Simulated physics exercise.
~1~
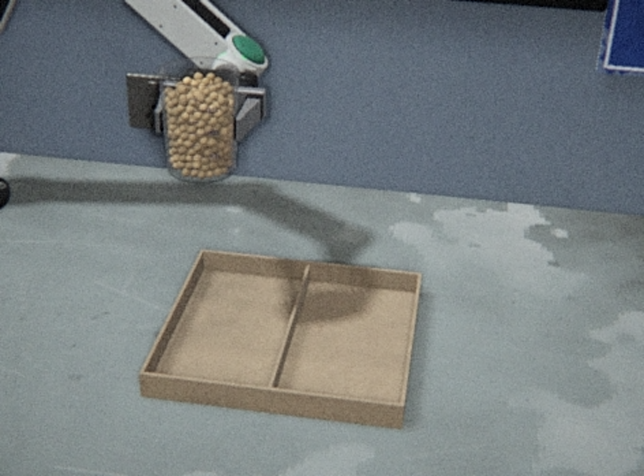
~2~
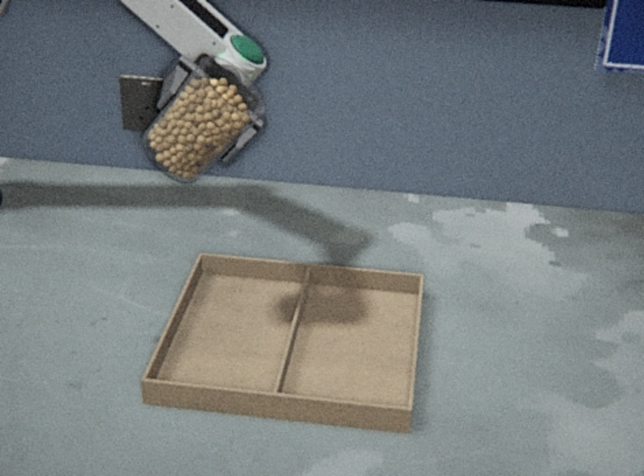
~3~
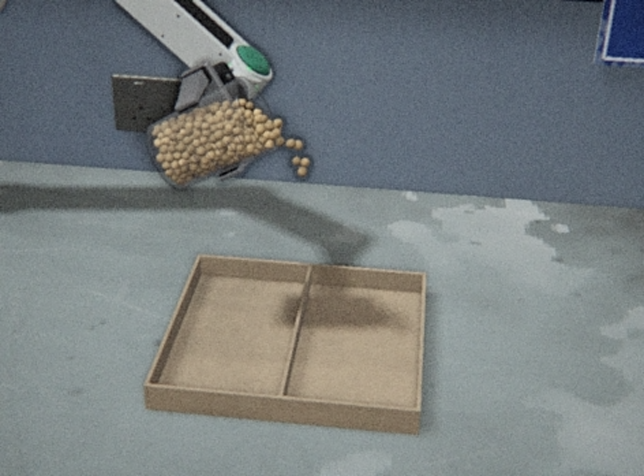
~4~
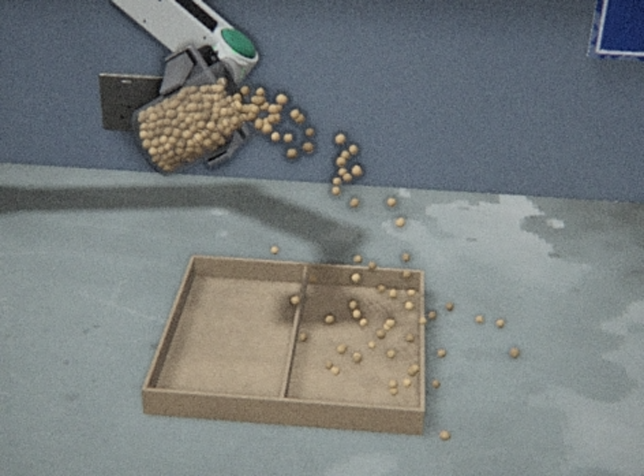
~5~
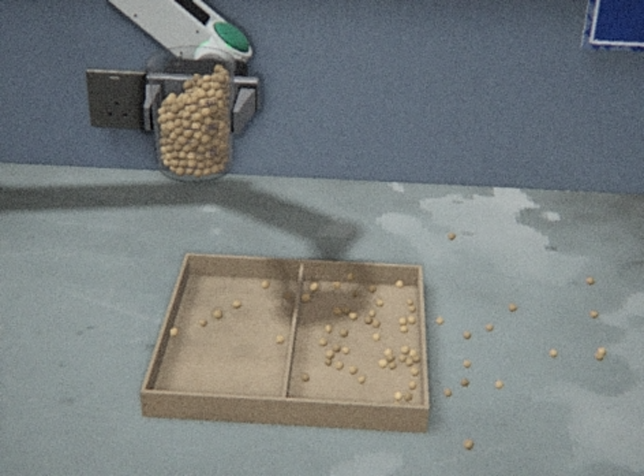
A robot arm, pale with a green joint cap, holds a clear beaker full of tan chickpeas at upper left, before a blue-grey wall. Seen from slightly above, a shallow wooden tray split by a cross wall sits below on a mottled grey-green floor. The arm tips the beaker to the right until the chickpeas reach the lip and begin to spill. A loose stream falls into the tray's right part, and some scatter beyond it. The arm turns the beaker upright again, still mostly full, leaving chickpeas mainly in the right part, a few in the left, and others strewn outside.
